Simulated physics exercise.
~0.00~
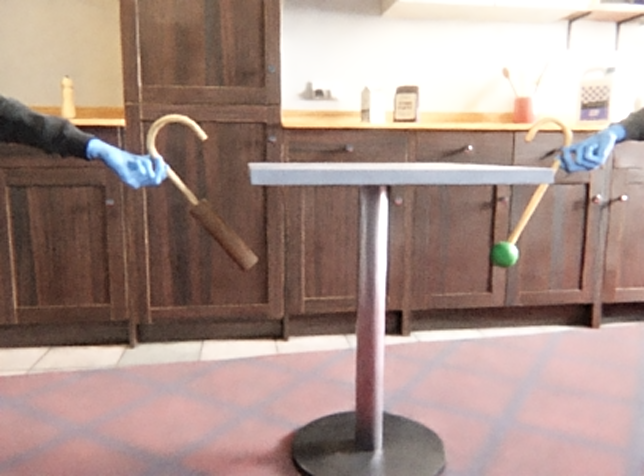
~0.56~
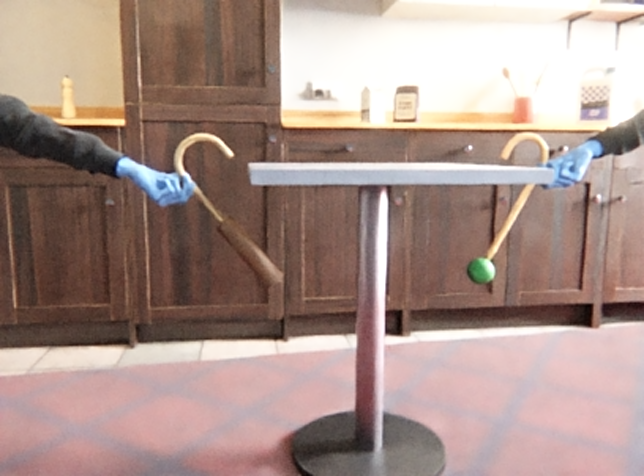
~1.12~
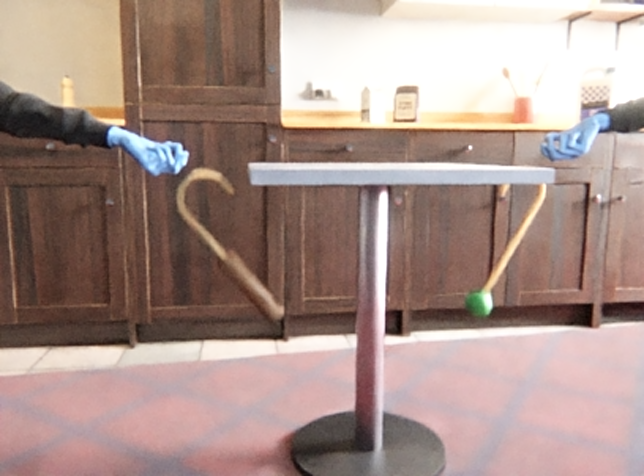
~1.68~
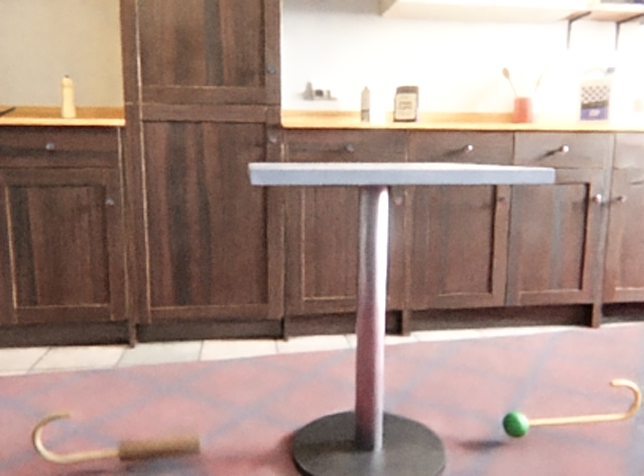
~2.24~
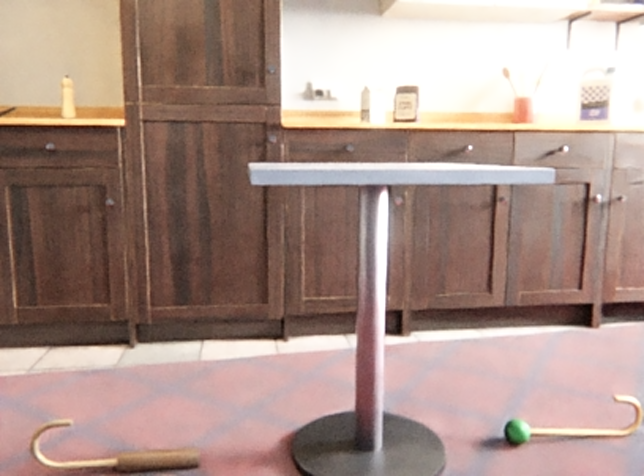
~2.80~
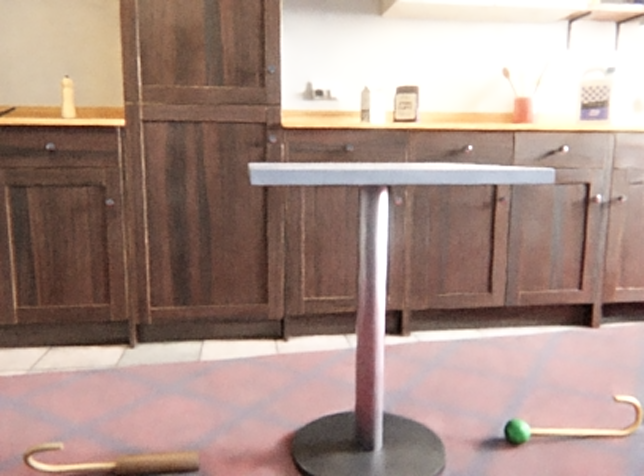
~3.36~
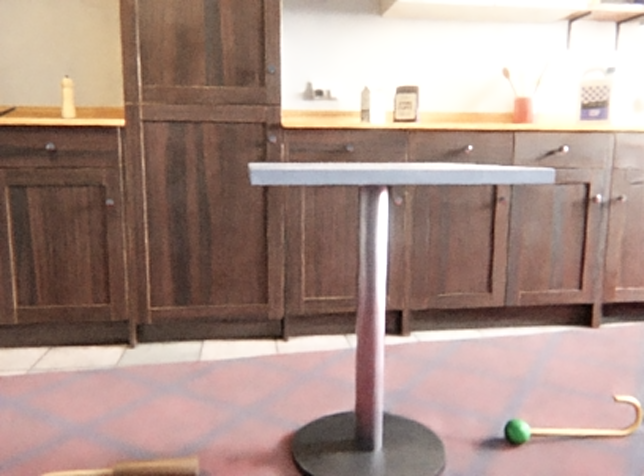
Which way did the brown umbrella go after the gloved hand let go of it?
It moved down, dropping past the left edge of the table to the floor.
